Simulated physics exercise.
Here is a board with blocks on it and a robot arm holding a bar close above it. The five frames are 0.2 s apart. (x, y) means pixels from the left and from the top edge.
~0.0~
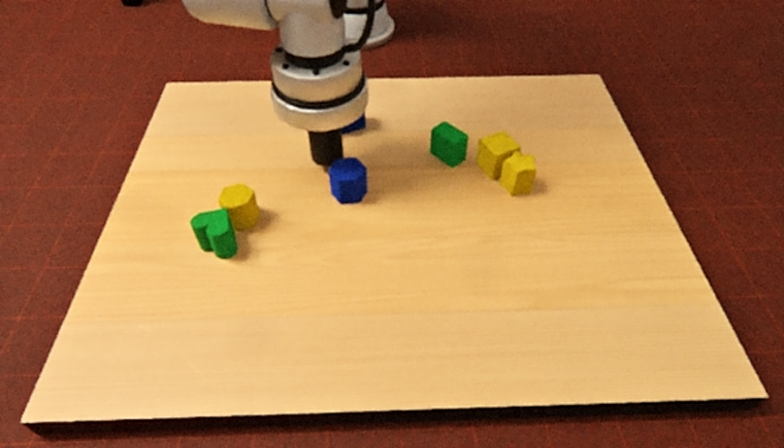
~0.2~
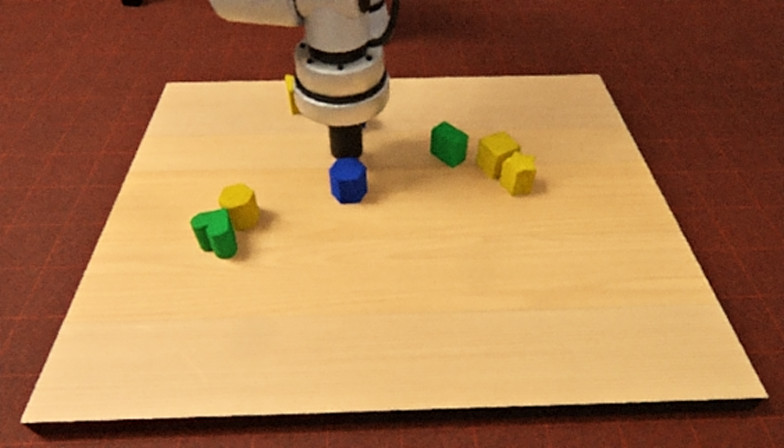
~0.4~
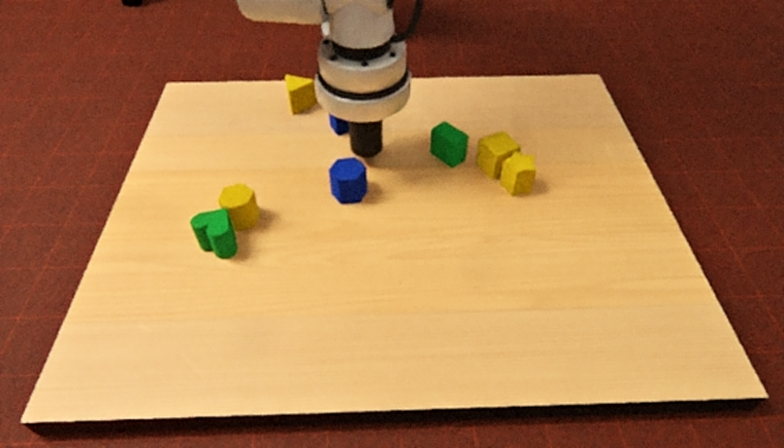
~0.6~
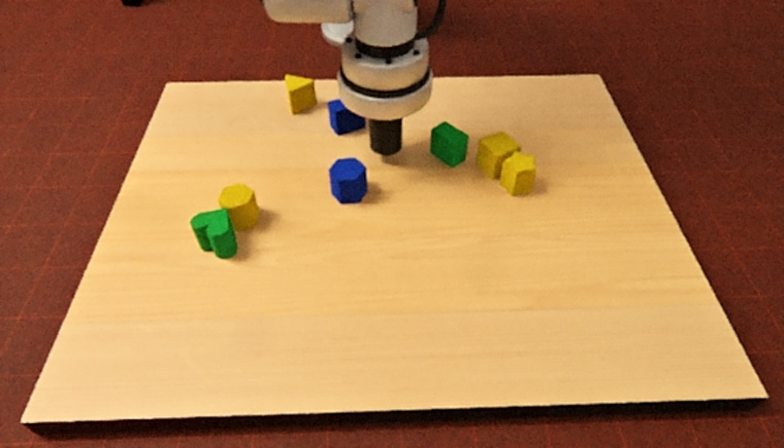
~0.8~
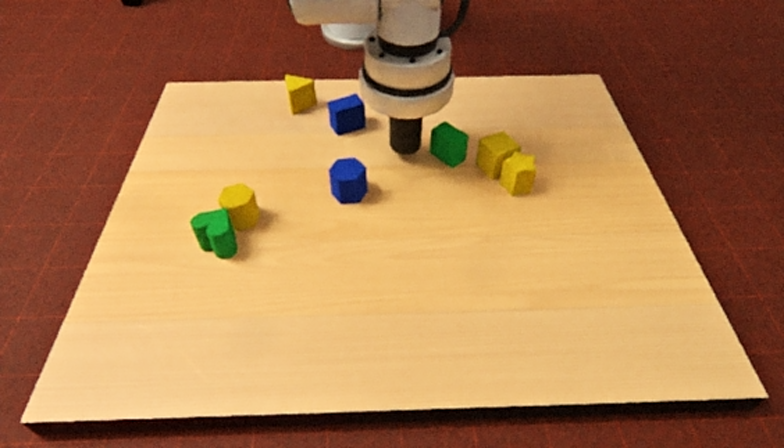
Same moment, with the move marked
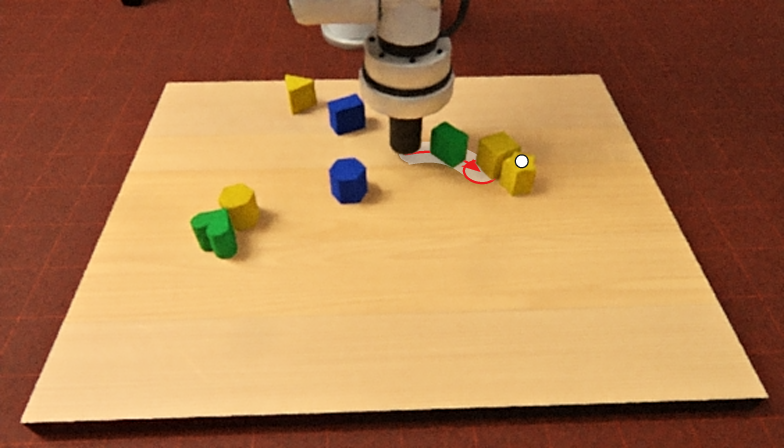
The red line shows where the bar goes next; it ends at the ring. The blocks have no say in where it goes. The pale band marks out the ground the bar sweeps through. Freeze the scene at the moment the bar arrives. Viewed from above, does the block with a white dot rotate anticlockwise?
That would be a no.
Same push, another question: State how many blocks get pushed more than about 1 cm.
Three or more shift.
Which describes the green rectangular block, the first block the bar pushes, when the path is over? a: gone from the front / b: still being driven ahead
My answer is option b.
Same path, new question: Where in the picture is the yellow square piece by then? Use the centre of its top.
Its top middle is near (540, 152).
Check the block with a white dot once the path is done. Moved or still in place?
It will be nudged away from its spot.
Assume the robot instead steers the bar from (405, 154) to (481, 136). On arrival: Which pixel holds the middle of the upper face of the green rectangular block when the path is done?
Just about (482, 131).
The drawn path runs from (405, 154) over (432, 152) and (459, 158) to (480, 172); the dot is on the yellow star.
The first path, step by step. One third of the way, bar (433, 142); green rectangular block (466, 133), turned 25° clockwise.
Two thirds of the way, bar (460, 149); green rectangular block (488, 142), turned 80° clockwise; yellow square piece (516, 147), turned 25° anticlockwise; yellow star (533, 167).
At the end, bar (482, 162); blue hexagon not moved; green rectangular block (512, 154), turned 55° clockwise; yellow square piece (540, 152), turned 50° anticlockwise; yellow star (549, 173), turned 55° clockwise.
